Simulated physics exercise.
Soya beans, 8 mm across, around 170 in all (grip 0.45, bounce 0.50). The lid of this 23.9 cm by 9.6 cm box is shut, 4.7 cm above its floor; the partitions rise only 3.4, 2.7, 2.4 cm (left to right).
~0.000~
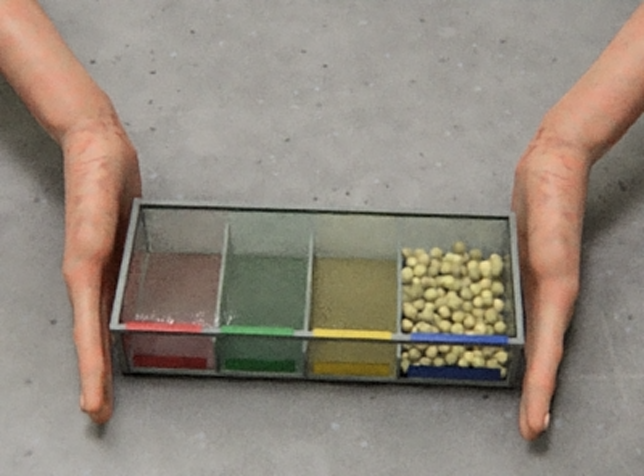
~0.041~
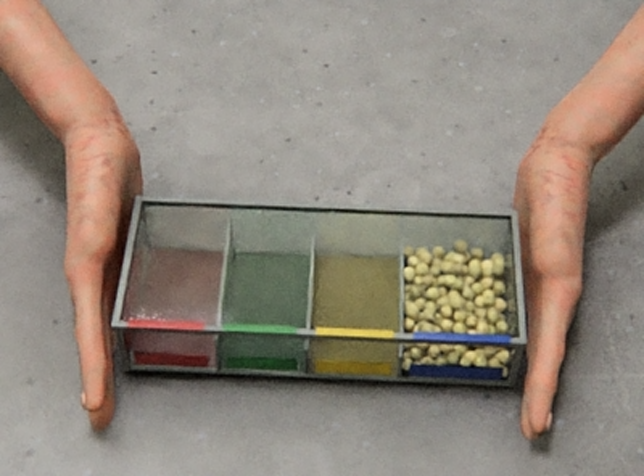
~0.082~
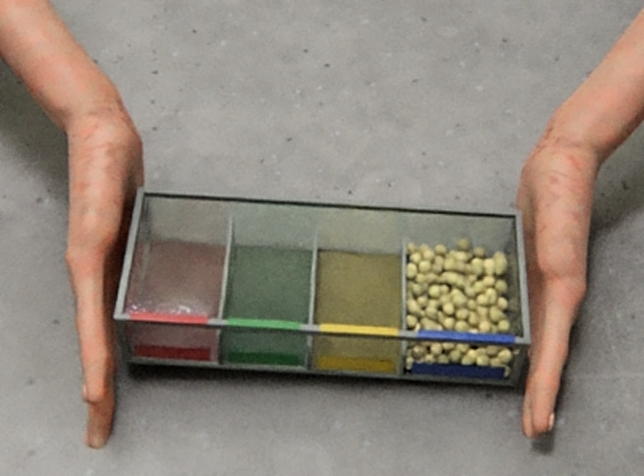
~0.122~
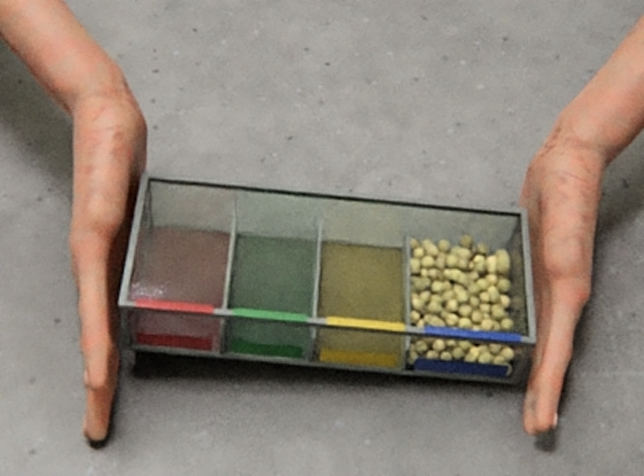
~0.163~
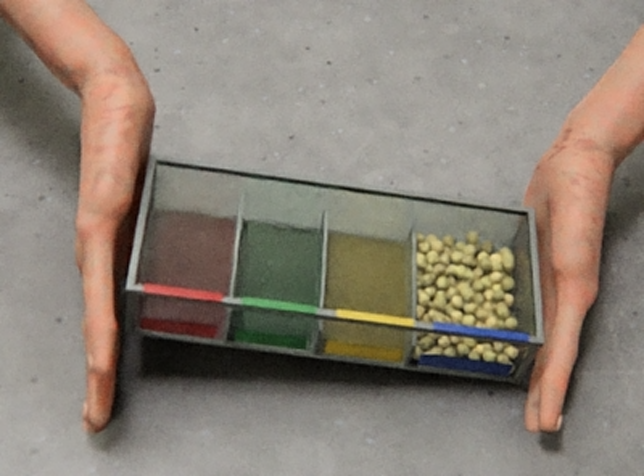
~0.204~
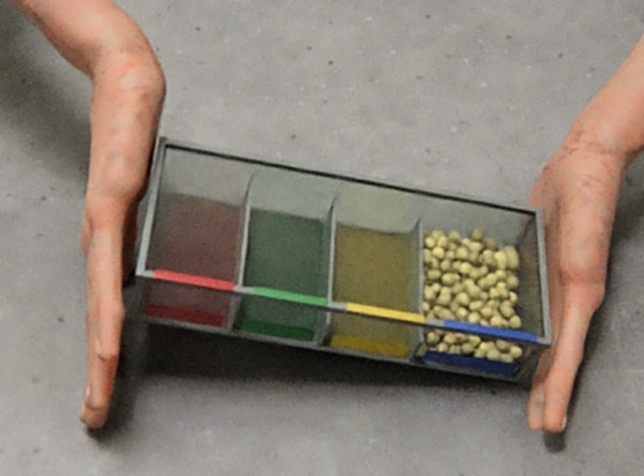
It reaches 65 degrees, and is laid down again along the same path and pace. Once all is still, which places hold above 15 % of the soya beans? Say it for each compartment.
Red under, blue over, green under, yellow under.
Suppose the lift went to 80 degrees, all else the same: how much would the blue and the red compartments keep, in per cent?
Blue 100; red 0.
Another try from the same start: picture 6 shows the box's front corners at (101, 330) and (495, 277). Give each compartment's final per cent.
Red 5; blue 60; green 15; yellow 20.
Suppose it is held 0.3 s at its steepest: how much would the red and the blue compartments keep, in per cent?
Red 0; blue 100.
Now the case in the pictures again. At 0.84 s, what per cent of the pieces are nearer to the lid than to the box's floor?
Some 10 per cent.
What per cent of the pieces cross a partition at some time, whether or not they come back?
Some 0 per cent.
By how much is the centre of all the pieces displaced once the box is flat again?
Roughly 1.0 cm.
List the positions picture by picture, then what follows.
The first frame shows box tilt 0 degrees, front corners at (118, 326) and (517, 341); blue 100 %.
The second frame shows box tilt 1 degrees, front corners at (120, 323) and (519, 340).
The third frame shows box tilt 3 degrees, front corners at (122, 316) and (523, 340).
The fourth frame shows box tilt 6 degrees, front corners at (126, 302) and (529, 339), lowest corner right front.
The fifth frame shows box tilt 10 degrees, front corners at (134, 287) and (536, 339), lowest corner right front.
The sixth frame shows box tilt 14 degrees, front corners at (144, 272) and (544, 340), lowest corner right front; blue 100 %. The box's pace is about 95 degrees a second.
Then, at 0.84 s, tilt 65 degrees; blue 100 %.
After 1.26 s, tilt 28 degrees; blue 100 %.
After 1.76 s, tilt 0 degrees; blue 100 %.
At rest (2.3 s), red 0 %, blue 100 %, green 0 %, yellow 0 %.
